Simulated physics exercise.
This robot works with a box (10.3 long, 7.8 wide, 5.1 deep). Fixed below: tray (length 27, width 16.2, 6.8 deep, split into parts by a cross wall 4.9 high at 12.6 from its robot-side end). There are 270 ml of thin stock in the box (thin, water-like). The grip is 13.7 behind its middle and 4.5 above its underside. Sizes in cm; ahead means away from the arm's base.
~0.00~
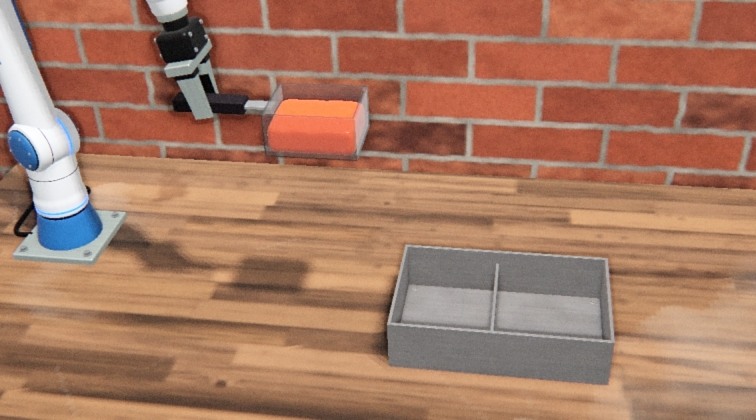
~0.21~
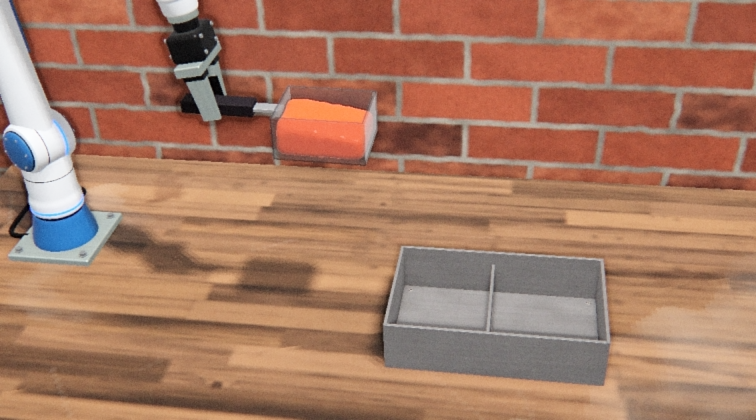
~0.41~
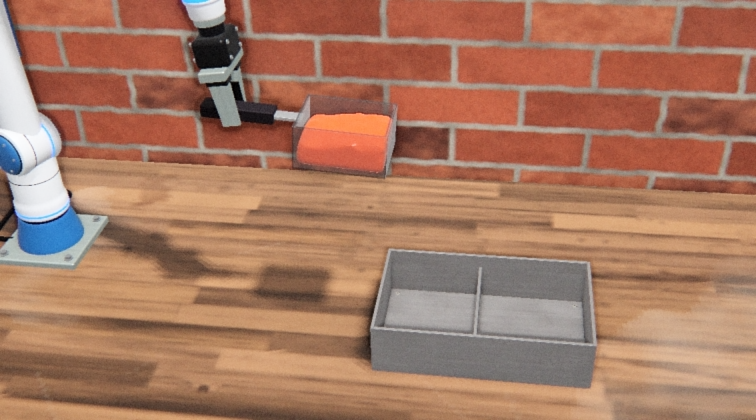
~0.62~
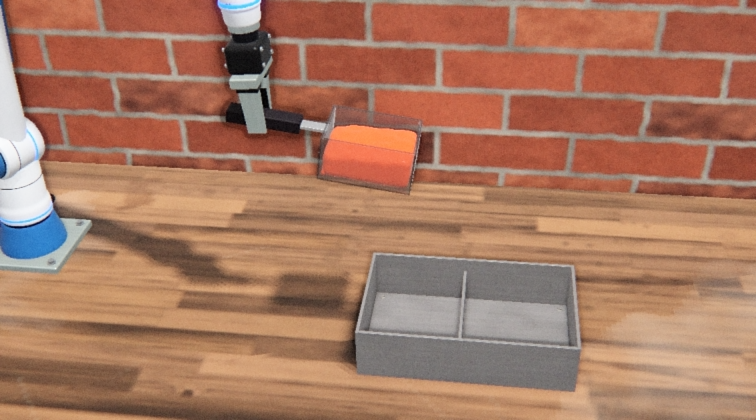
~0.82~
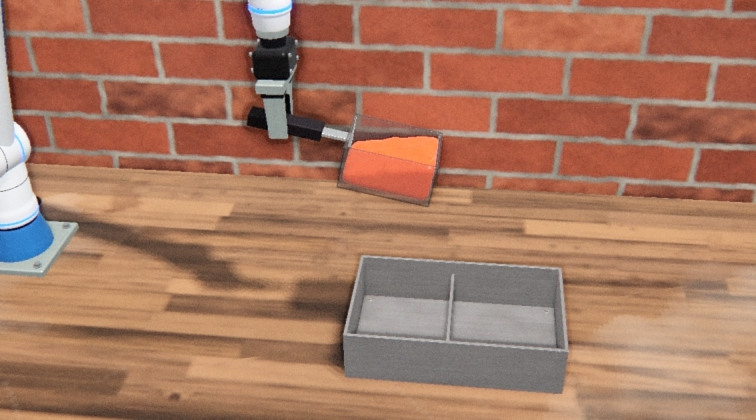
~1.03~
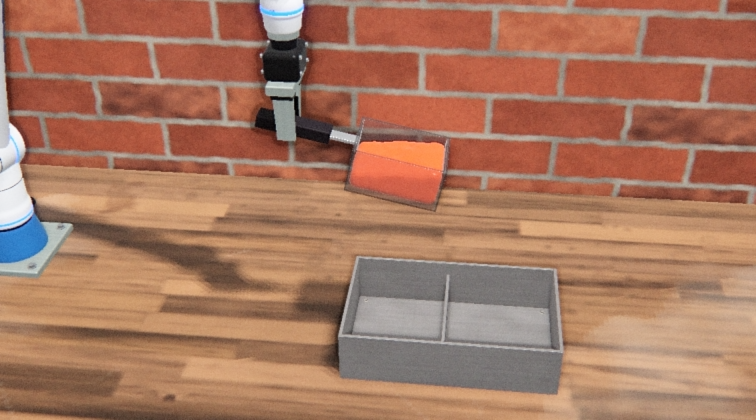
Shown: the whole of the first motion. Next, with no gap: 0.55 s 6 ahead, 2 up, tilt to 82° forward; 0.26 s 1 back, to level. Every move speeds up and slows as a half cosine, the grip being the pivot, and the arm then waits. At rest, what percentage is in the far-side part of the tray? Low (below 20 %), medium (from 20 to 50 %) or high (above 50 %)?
A medium share, from 20 to 50 %, ends in the far-side part of the tray.
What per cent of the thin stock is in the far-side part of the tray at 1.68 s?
About 20 %.
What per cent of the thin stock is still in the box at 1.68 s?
Near 30 %.
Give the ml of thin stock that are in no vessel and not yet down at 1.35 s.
About 50 ml.
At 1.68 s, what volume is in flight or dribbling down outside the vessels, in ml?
Some 10 ml.
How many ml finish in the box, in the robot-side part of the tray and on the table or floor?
About 30, 120, 40 ml.
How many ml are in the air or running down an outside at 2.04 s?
About 50 ml.
By 1.35 s, tilted 57° forward, liquid up to 21 above the table; 220 ml in the box, 50 ml in the air or running down outside.
By 1.68 s, tilted 56° forward, liquid up to 39 above the table; 125 ml in the robot-side part, 75 ml in the box, 60 ml in the far-side part, 10 ml in the air or running down outside.
By 2.04 s, level, liquid up to 53 above the table; 125 ml in the robot-side part, 60 ml in the far-side part, 25 ml in the box, 15 ml on the table or floor, 50 ml in the air or running down outside.
By 2.84 s, level, liquid up to 52 above the table; 125 ml in the robot-side part, 80 ml in the far-side part, 45 ml on the table or floor, 30 ml in the box.
Final state, 125 ml in the robot-side part, 80 ml in the far-side part, 45 ml on the table or floor, 30 ml in the box. That is 29 % in the far-side part of the tray.
